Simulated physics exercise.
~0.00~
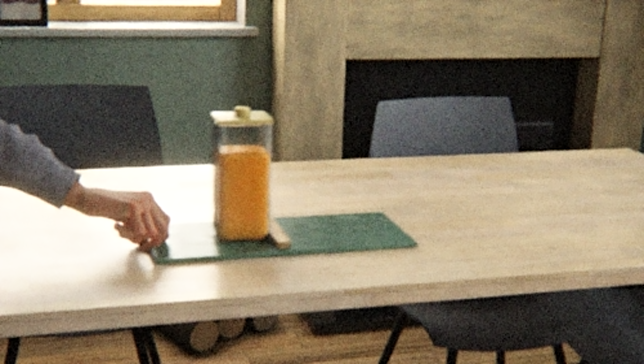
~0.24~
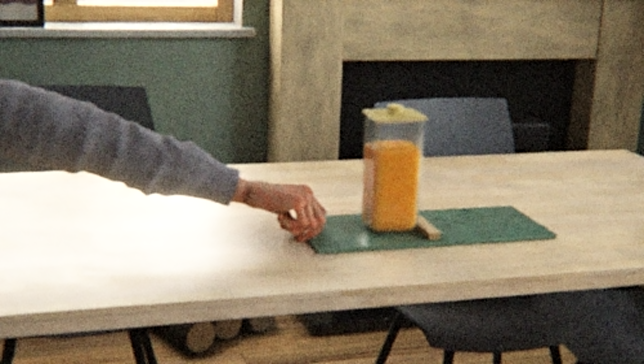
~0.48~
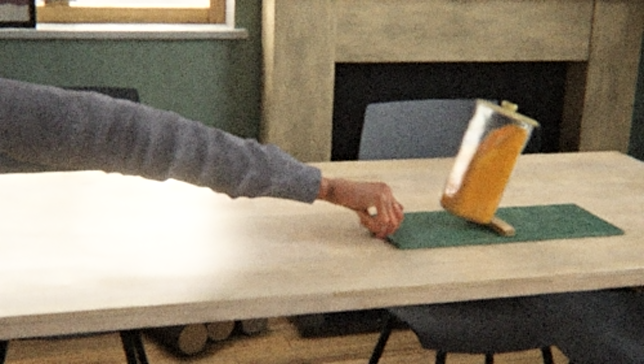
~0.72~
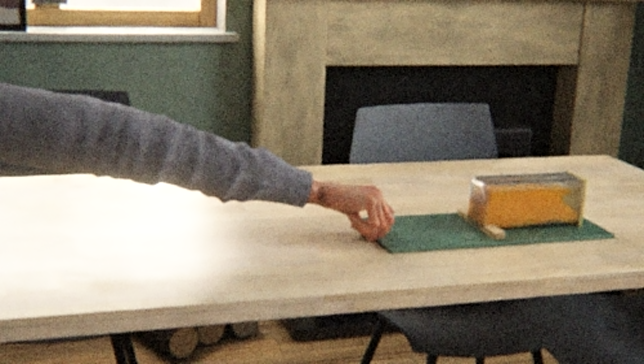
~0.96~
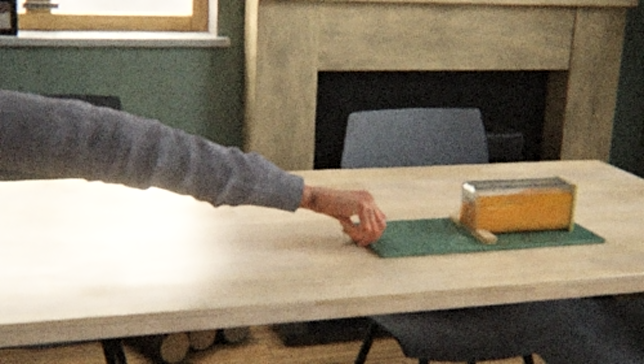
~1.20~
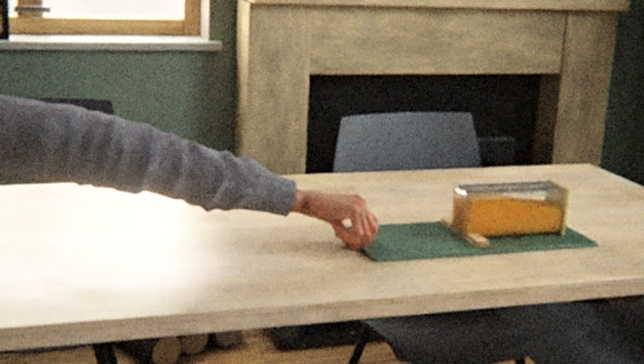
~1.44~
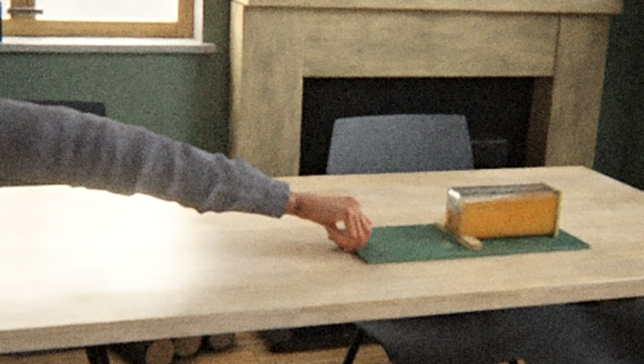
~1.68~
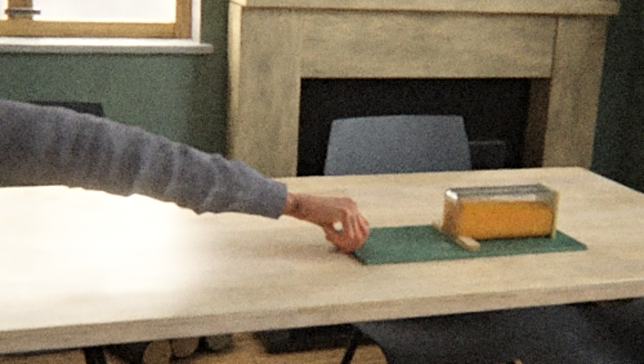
A hand sliding a green board rightward across a wooden table, the square bottle of orange juice tipping over and ending on its side.
